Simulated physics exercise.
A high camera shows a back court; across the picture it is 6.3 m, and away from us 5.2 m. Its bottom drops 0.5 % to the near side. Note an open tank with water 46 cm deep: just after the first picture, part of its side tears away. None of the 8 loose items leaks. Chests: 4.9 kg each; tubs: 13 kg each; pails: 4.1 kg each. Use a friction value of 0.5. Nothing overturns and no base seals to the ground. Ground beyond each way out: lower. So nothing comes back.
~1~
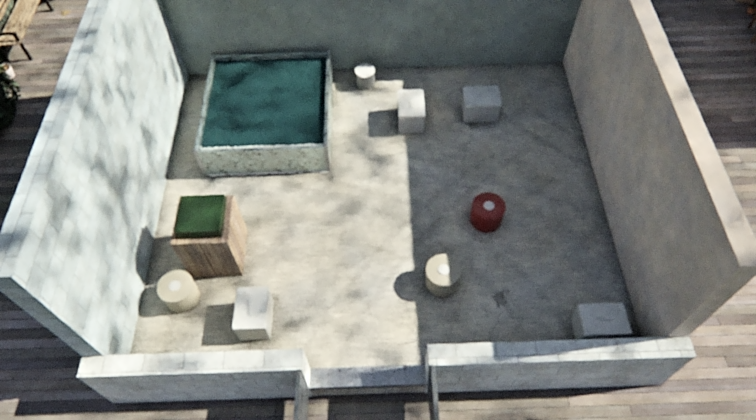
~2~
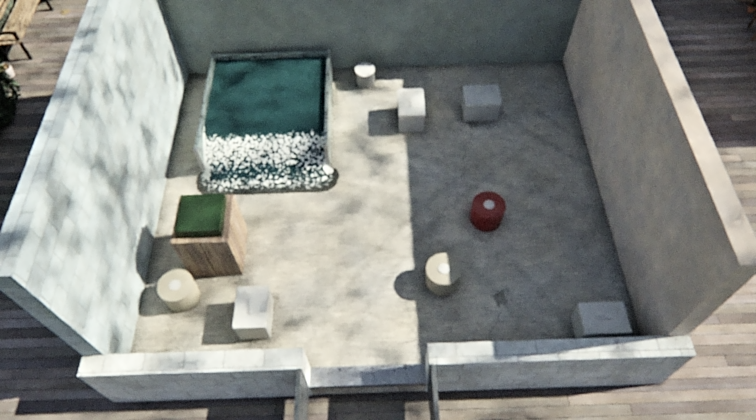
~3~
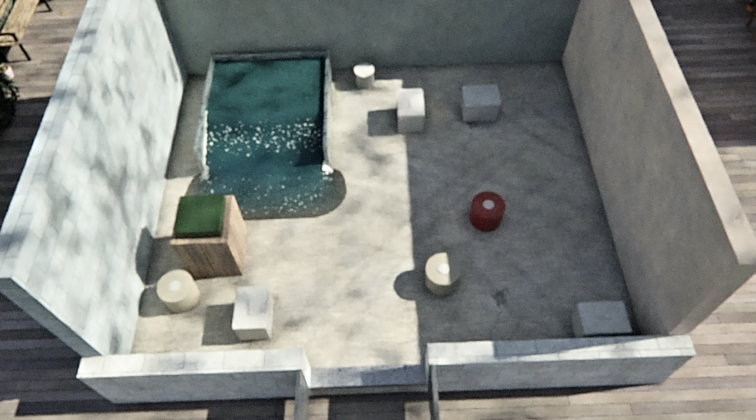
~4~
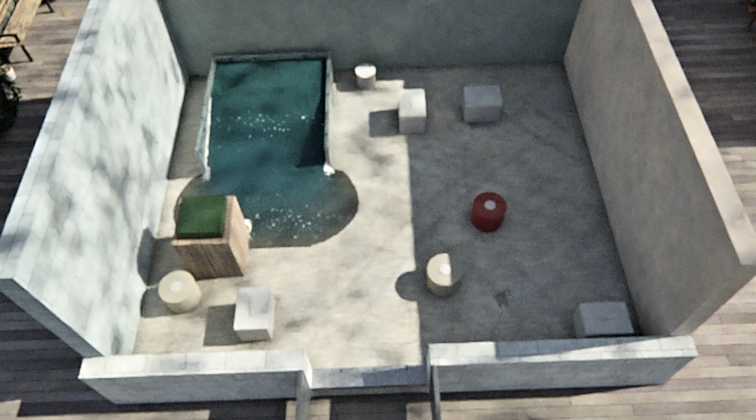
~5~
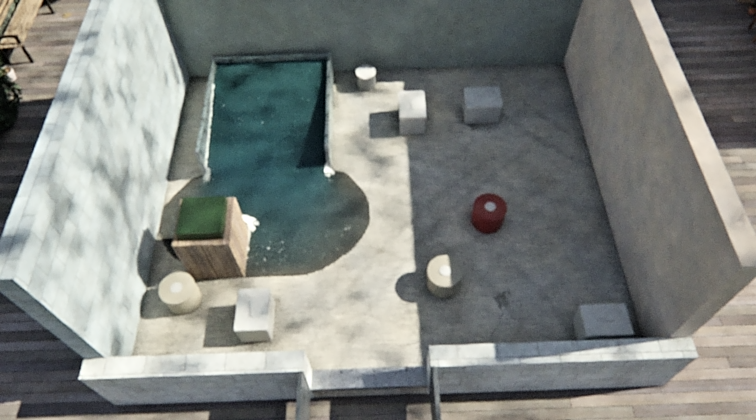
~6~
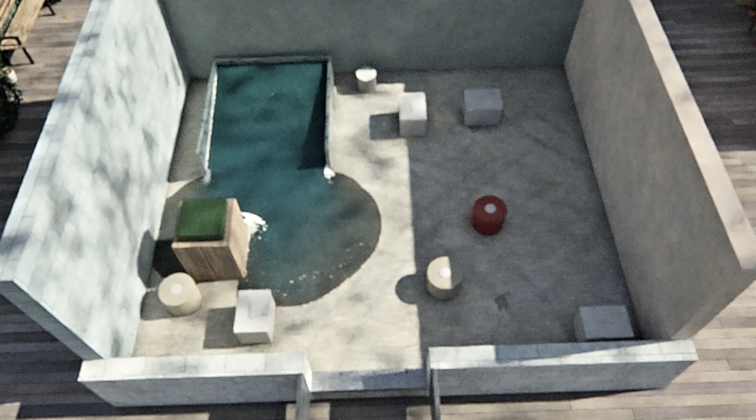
Dark green water broke out through the near side of a square tank in a walled courtyard, then spread across the pale floor and around a wooden box, while the scattered blocks and tubs stayed put.
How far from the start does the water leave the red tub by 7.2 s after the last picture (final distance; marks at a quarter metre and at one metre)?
It is left almost where it was.
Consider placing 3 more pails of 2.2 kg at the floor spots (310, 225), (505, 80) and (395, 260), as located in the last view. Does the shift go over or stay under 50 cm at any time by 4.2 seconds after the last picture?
Going one by one: Too far, not far enough, too far.
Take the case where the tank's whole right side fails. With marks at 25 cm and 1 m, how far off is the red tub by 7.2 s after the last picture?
The answer: The red tub is taken far off.
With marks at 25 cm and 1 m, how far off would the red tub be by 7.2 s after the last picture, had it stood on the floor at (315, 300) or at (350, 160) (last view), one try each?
I'd say it lands far off on the first try and it does not really move on the second.
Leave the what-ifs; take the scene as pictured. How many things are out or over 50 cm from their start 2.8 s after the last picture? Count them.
At that moment it comes to 1.
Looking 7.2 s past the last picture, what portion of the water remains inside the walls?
Around 74 % of the water.
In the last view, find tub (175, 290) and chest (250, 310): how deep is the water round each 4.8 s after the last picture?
Around 5 cm and 5 cm.
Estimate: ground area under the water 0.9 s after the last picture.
Roughly 13 m2 of it is wet.
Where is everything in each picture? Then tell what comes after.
The first picture shows the red tub at (489, 206) rests on the ground; water covers 3.4 m2; 0 of 8 have shifted.
The second picture shows the red tub at (489, 205), on the bottom; 4.3 m2 under water; 0 of 8 have shifted.
The third picture shows the red tub at (489, 205) rests on the ground; 5.2 m2 under water; 0 of 8 have shifted.
The fourth picture shows the red tub at (490, 205), on the bottom; 6.3 m2 under water; 0 of 8 have shifted.
The fifth picture shows the red tub at (490, 207), on the bottom; water covers 7.2 m2; 0 of 8 have shifted.
The sixth picture shows the red tub at (490, 209) rests on the ground; 8.3 m2 under water; 0 of 8 have shifted.
Then, 0.9 s after the last picture the red tub is near (490, 209), 0.0 m from its start, aground; 0 of 8 are out; 1 afloat.
Then, 2.8 s after the last picture the red tub is near (490, 209), 0.0 m from its start, aground; 0 of 8 are out; 2 afloat.
Then, 4.8 s after the last picture the red tub is near (490, 209), 0.0 m from its start, aground; 0 of 8 are out; 2 afloat.
Then, 7.2 s after the last picture the red tub is near (490, 209), 0.0 m from its start, aground; 0 of 8 are out; 2 afloat.
